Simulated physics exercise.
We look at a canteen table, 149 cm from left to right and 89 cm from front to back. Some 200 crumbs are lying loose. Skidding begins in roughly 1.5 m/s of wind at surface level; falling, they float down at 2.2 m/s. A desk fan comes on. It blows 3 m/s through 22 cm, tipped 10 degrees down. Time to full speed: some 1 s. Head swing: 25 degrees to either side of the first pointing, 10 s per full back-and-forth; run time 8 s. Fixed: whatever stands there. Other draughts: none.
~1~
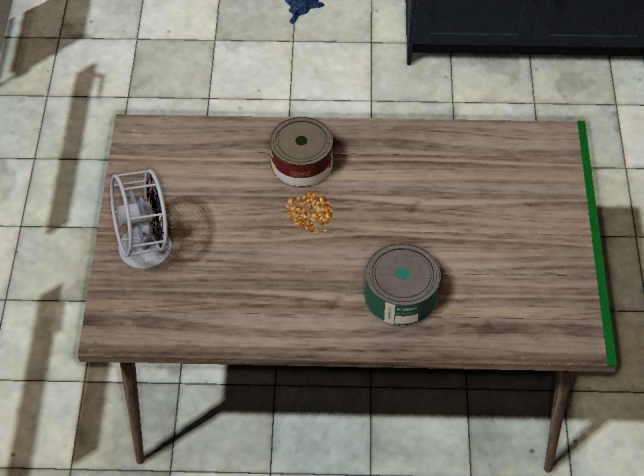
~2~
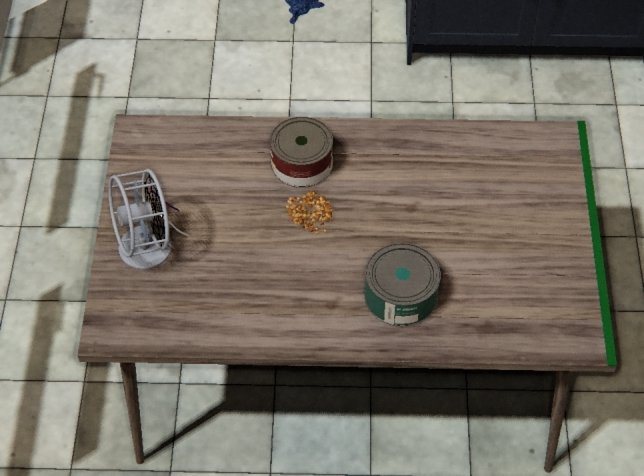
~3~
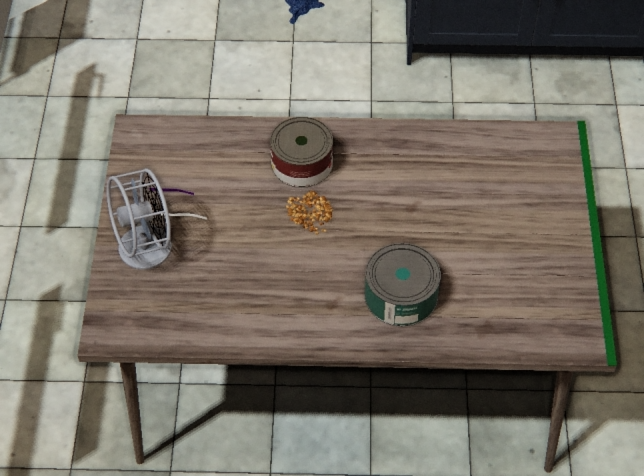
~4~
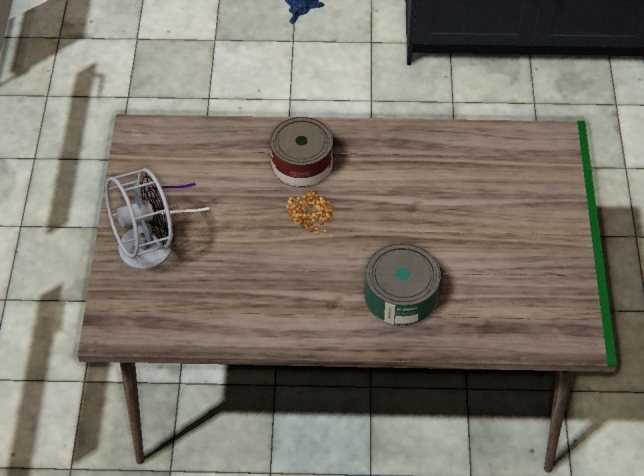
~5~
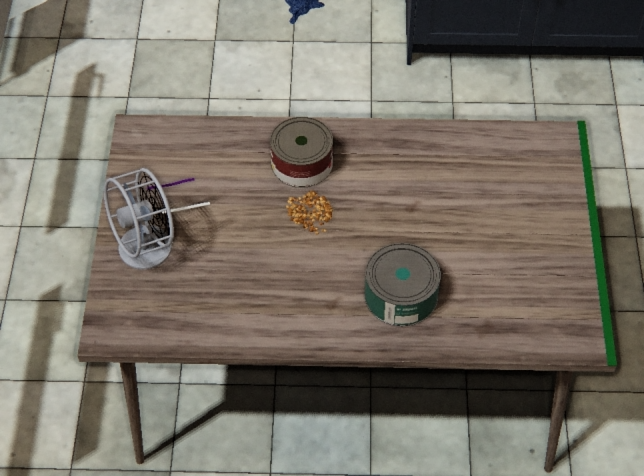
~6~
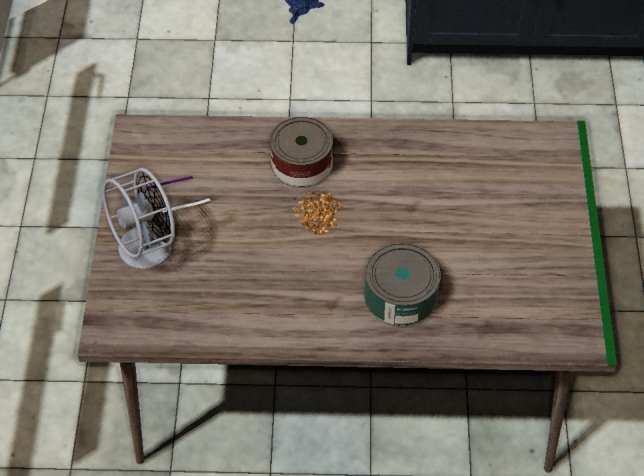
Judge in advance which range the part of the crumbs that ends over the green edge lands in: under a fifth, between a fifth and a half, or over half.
It lands in the range above one half.
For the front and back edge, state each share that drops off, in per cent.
I'd guess close to 0 percent front and near 0 percent back.
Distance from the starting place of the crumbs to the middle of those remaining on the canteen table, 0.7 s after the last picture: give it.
The centre sits some 60 cm from where it began.
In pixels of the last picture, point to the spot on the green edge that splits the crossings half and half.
Near (599, 224).
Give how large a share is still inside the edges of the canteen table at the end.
Share at the end: Around 0 %.
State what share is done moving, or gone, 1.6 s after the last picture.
About 60 %.
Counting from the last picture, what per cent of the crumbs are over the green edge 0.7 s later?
0 %, roughly.
Then, 0.7 s after the last picture, 100 % are still on the top, 0 % are over the green edge; the middle of those left on the top is near (520, 226).
Then, 1.6 s after the last picture, 35 % are still on the top, 65 % are over the green edge; the middle of those left on the top is near (581, 237).
Then, 3.5 s after the last picture, 35 % are still on the top, 65 % are over the green edge; the middle of those left on the top is near (581, 237).
Then, 7.1 s after the last picture, at the end, 100 % are over the green edge.
